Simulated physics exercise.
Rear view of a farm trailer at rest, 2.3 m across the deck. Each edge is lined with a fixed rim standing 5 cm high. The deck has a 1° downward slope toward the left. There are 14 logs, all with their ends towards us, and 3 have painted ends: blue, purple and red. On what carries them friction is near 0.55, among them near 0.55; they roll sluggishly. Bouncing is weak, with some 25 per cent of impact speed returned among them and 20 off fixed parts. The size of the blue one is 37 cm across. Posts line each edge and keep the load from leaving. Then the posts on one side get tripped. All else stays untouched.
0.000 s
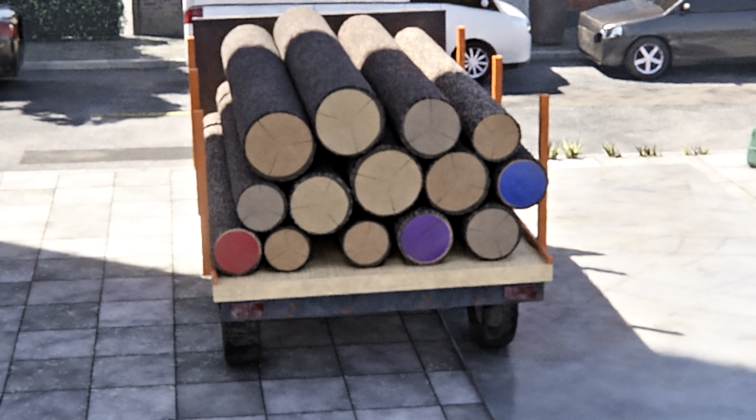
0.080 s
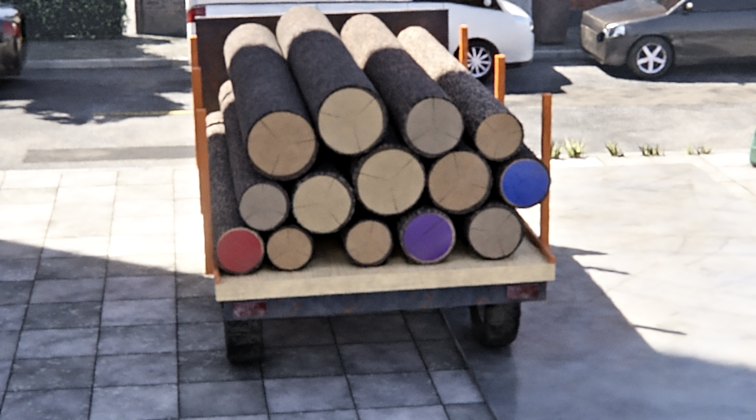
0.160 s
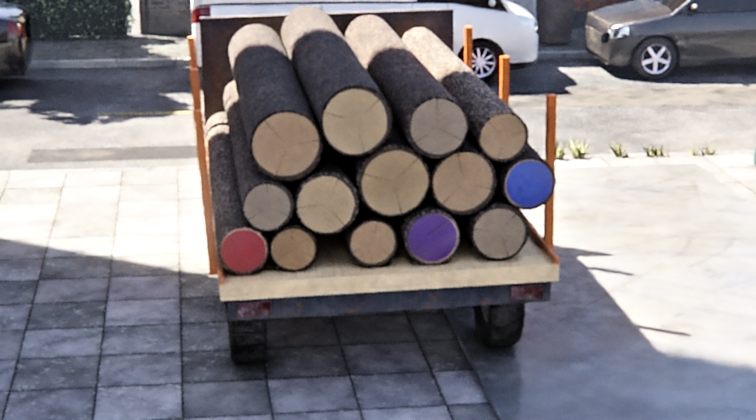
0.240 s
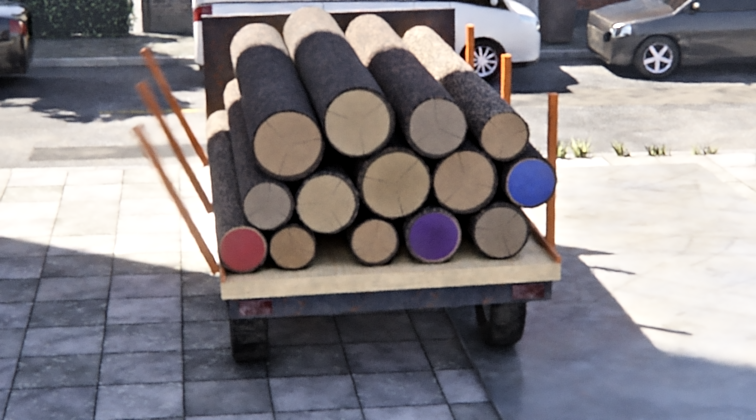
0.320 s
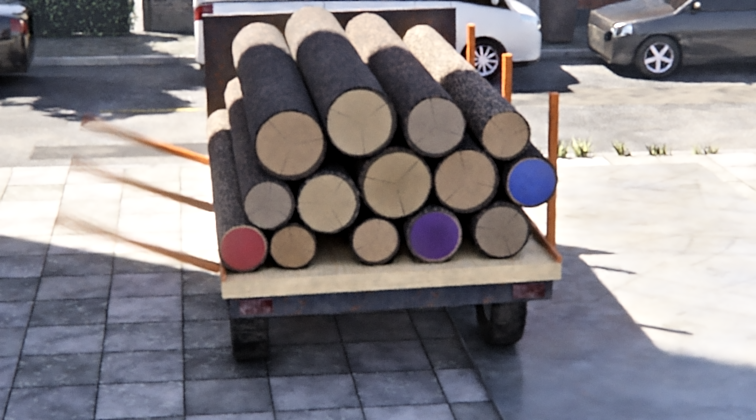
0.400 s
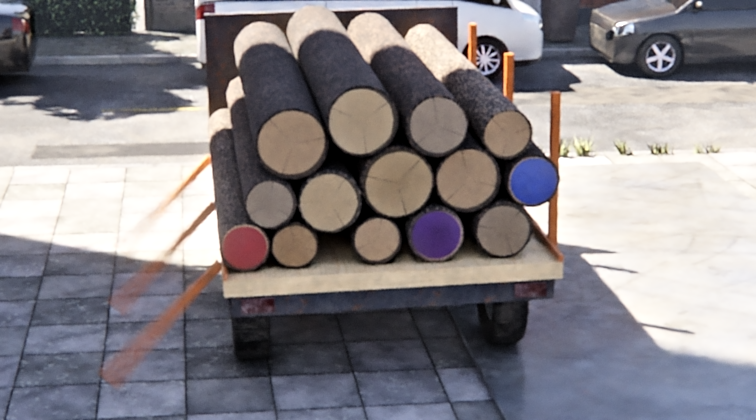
On a parked trailer stacked with logs, the left posts swing outward and down.
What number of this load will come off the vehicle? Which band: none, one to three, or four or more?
Band: None.
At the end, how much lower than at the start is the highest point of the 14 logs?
About 0 cm.
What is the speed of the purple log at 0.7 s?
Reading: Roughly 0.0 m/s.
Then, 0.7 s in, blue is up on others, 20 cm from the right edge; purple is on the deck, 85 cm from the right edge; red is on the deck, 15 cm from the left edge; 0 gone from the deck.
In the end (1.1 s), blue is up on others, 20 cm from the right edge; purple is on the deck, 85 cm from the right edge; red is on the deck, 15 cm from the left edge; 0 gone from the deck.
